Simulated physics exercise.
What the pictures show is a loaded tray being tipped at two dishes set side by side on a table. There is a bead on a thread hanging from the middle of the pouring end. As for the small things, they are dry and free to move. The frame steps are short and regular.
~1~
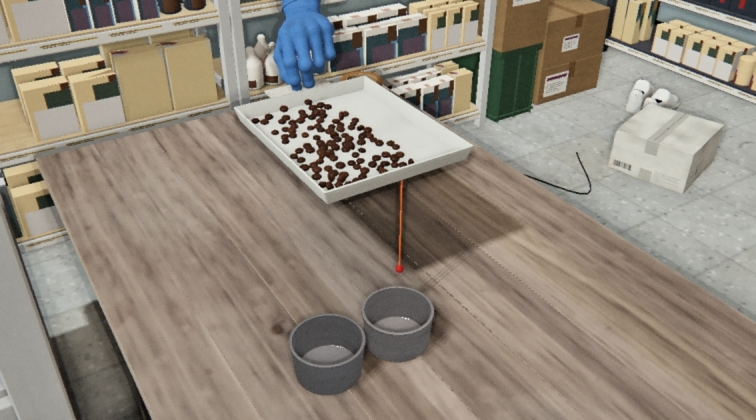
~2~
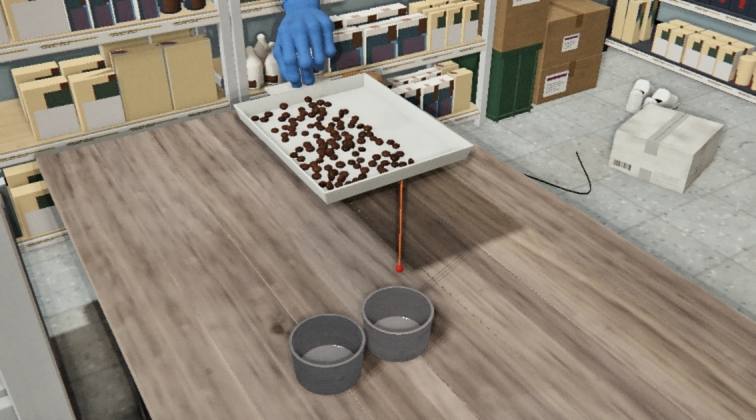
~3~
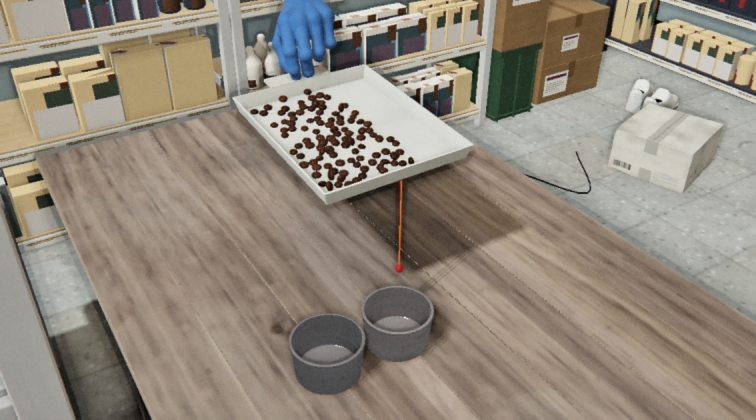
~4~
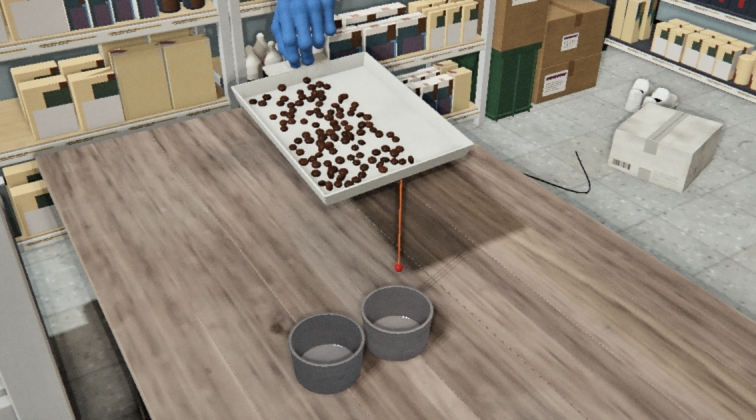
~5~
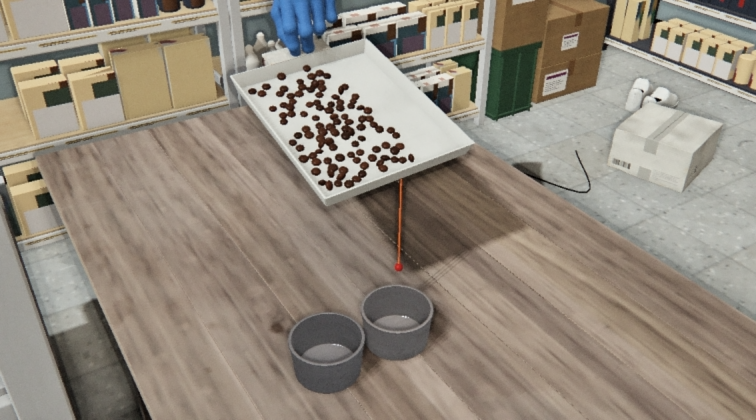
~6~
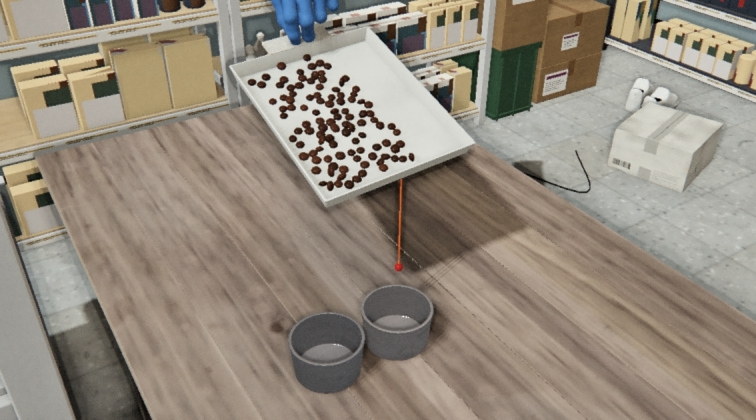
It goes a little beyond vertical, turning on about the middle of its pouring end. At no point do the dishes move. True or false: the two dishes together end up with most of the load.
True.
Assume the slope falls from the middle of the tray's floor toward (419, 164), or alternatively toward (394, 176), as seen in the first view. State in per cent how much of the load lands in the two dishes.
Lab note: Case 1 near 0 %, case 2 near 50 %.
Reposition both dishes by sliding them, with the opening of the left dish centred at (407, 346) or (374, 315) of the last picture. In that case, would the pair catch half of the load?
Result - try one, below the halfway mark; try two, past the halfway mark.
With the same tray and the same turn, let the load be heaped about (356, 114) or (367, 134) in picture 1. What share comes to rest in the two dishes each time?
First case: Some 60 %; second case: Some 60 %.
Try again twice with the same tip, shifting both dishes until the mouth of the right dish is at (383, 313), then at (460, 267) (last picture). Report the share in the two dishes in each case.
First try: Roughly 60 per cent; second try: Roughly 20 per cent.
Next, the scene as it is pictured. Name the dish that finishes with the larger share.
That would be the rightward one.
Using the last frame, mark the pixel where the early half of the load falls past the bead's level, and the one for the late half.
First around (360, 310), afterwards around (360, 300).
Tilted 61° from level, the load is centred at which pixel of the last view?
In the last view, the load is centred close to (355, 178).
Soon, tray tipped steeply; nearly all on the tray; a stray few in the air.
A while on, tray tipped right over; about a third on the tray; a small part in the left dish; about a quarter in the right dish; a small part outside both; about a quarter in the air.
Towards the end, tray tipped past a quarter turn; about a quarter in the left dish; about half in the right dish; about a third outside both.
Finally, tray tipped past a quarter turn; about a quarter in the left dish; about half in the right dish; about a third outside both.
